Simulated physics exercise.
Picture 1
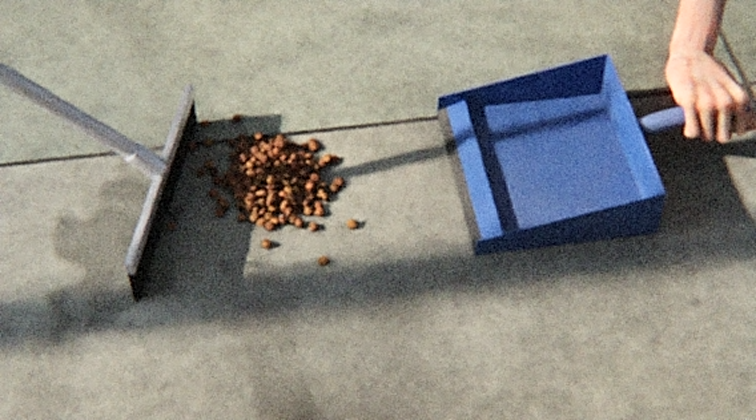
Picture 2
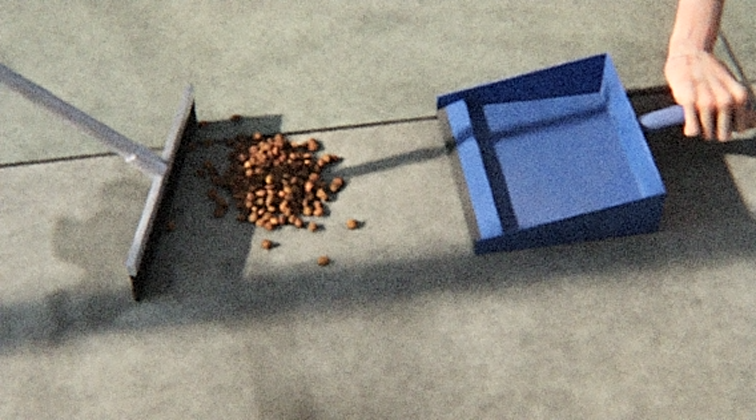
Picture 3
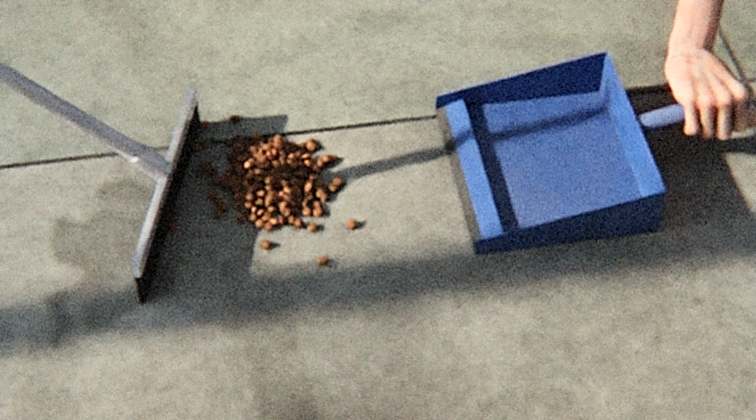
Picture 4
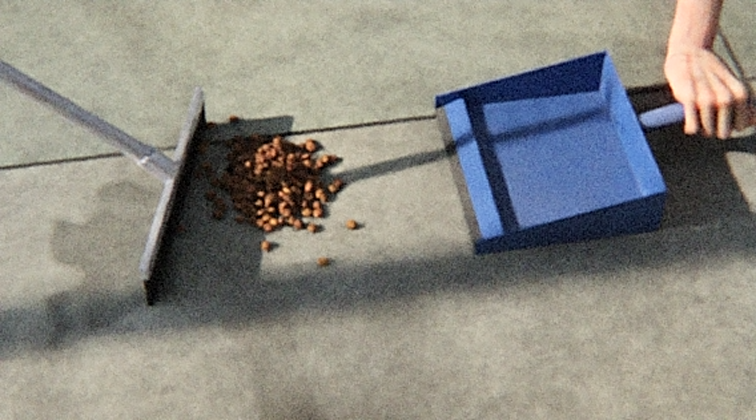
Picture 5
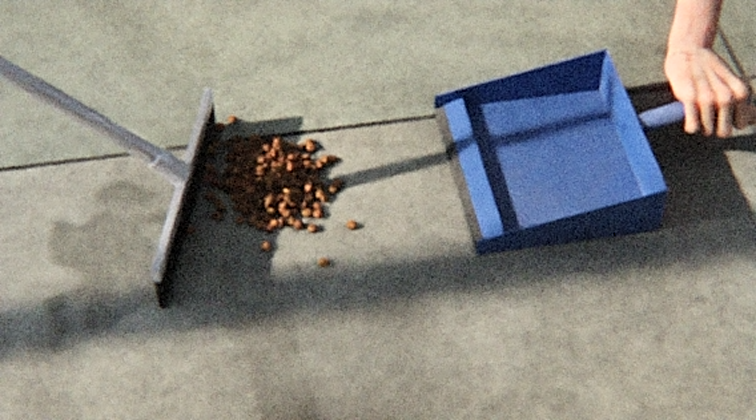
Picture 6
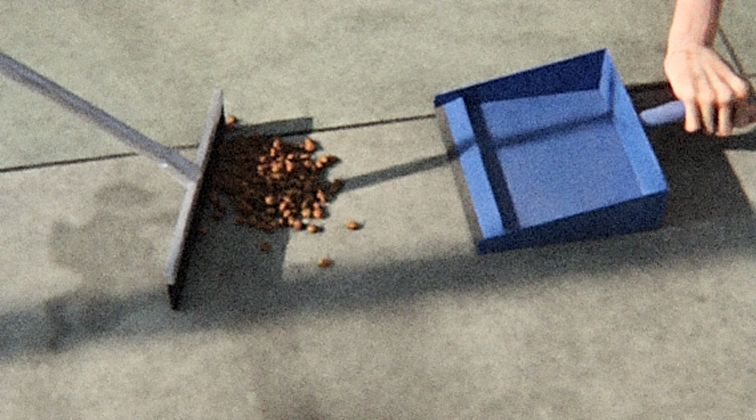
A hand at the upper right grips the handle of a blue dustpan on grey, shadow-streaked paving crossed by a thin dark seam, seen from above at an angle. Left of the pan lies a loose pile of brown kibble, with a dark, long-handled blade at the far left. The blade slides slowly right to the pile's edge, nudging a few pieces, while hand, pan and camera stay still.
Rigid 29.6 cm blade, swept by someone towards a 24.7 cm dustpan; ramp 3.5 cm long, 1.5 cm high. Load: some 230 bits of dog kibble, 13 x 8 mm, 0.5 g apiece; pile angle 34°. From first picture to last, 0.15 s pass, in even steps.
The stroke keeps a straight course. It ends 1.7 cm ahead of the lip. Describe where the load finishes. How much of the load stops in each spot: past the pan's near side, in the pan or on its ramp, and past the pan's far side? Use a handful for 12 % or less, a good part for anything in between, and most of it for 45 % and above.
My call is near side: A handful; pan: A good part; far side: A handful.
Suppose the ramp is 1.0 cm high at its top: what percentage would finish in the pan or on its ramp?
Near 25 per cent, then.
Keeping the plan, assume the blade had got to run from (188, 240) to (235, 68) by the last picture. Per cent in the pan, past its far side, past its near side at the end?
The pan gets 0, the far side 20 and the near side 0.
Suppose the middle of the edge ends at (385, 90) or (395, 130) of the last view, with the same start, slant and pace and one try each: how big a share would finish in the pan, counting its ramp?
Some 0 per cent on the first try, 0 per cent on the second.
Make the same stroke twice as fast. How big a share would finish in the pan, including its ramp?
Share: Near 25 %.
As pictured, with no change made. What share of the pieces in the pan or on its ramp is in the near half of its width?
I'd put it near 60 per cent.
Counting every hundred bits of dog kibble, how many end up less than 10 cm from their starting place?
Around 0 per cent, give or take.
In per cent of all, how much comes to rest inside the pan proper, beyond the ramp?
Close to 0 per cent.
Then, 0.28 s after the last picture, middle of the blade 19 cm from the lip; 0 % over the lip, far side 0 %, near side 0 %.
Then, 0.47 s after the last picture, middle of the blade 11 cm from the lip; 0 % over the lip, far side 0 %, near side 0 %.
Then, 0.78 s after the last picture, middle of the blade 6 cm from the lip; 20 % over the lip, far side 0 %, near side 5 %.
In the end, near side 5 %, pan 20 %, far side 0 %, in front of the lip or behind the blade 70 %.
